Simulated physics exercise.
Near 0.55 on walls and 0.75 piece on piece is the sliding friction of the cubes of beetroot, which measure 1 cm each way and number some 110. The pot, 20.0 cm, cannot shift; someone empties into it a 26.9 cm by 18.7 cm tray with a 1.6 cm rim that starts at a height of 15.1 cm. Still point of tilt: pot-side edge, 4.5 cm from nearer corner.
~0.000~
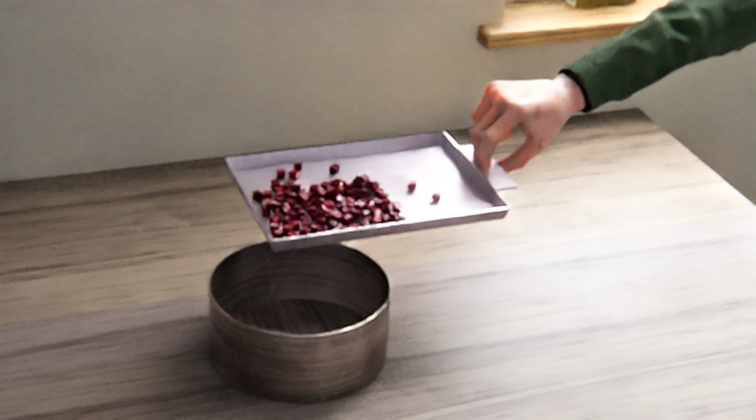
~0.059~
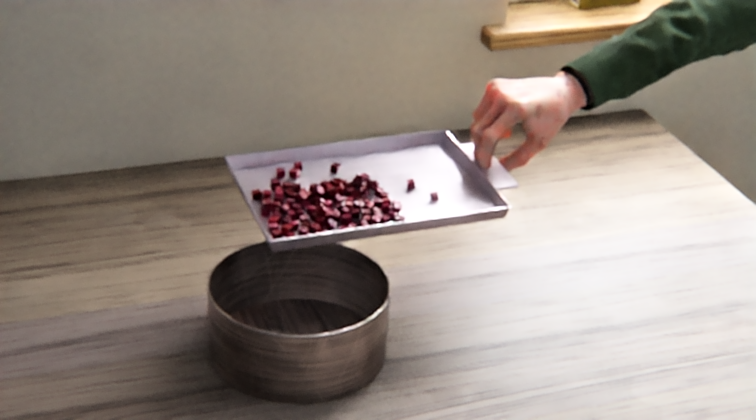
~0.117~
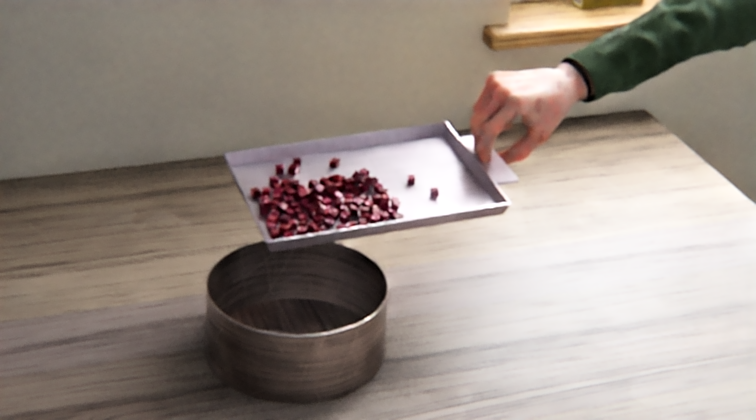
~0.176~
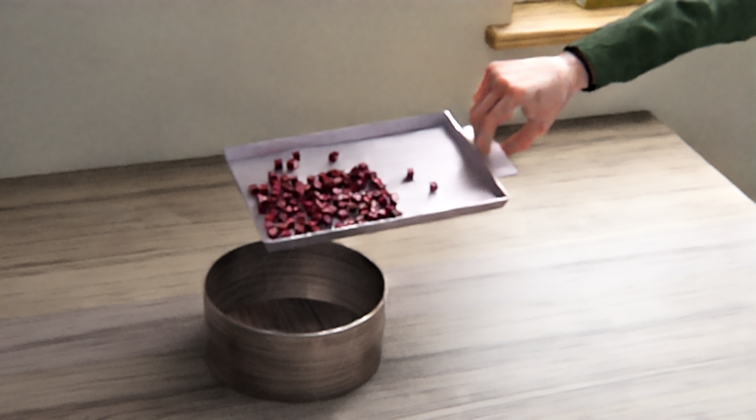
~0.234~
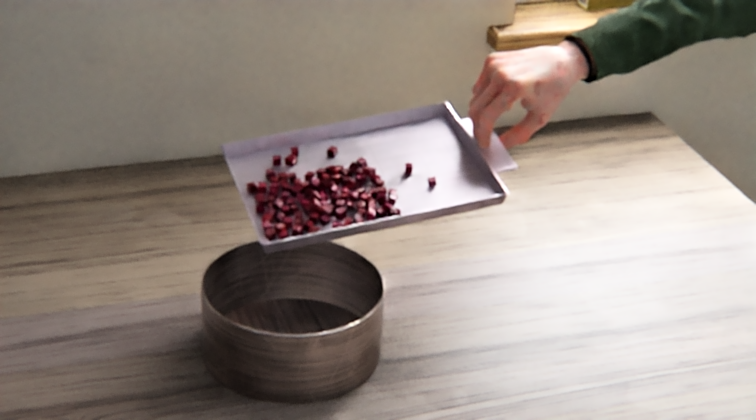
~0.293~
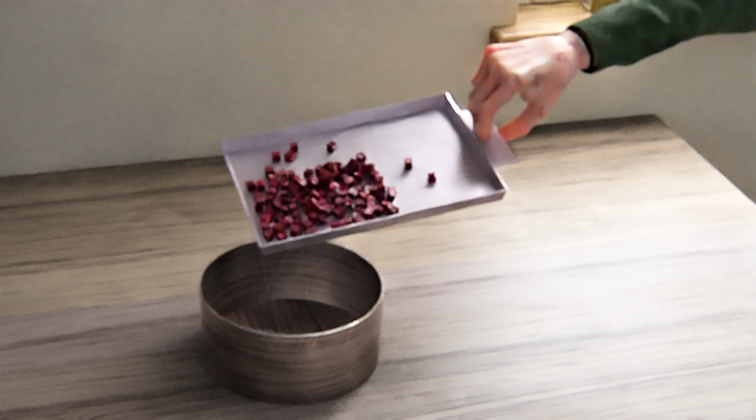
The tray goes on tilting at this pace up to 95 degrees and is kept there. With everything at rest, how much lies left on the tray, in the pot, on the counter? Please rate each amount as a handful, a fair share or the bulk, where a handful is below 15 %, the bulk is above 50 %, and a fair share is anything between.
Tray: A handful; pot: The bulk; counter: A handful.
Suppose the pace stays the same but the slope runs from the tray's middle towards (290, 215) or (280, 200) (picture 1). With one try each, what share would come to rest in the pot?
I'd put it at roughly 75 per cent for the first tilt and roughly 50 per cent for the second.
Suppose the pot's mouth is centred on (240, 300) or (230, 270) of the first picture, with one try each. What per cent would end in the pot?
I'd say close to 100 percent for the first spot and 75 percent for the second.
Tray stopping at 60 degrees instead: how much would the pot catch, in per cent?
In that case some 5 per cent.
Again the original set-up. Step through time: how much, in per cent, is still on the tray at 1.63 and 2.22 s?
Close to 95 at the first time and 0 at the second.
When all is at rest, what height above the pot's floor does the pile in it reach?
Some 3.0 cm up.
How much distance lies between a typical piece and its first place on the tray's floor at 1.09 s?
By then it sits near 2 cm from where it began.
After 1.09 s, tilt 50 degrees; the tray holds 95 %, the pot 0 %.
Then, at 1.63 s, tilt 76 degrees; the tray holds 95 %, the pot 5 %.
After 2.22 s, tilt 95 degrees; the tray holds 0 %, the pot 95 %.
By 3.2 s all is still; tray 0 %, pot 95 %, counter 5 %.
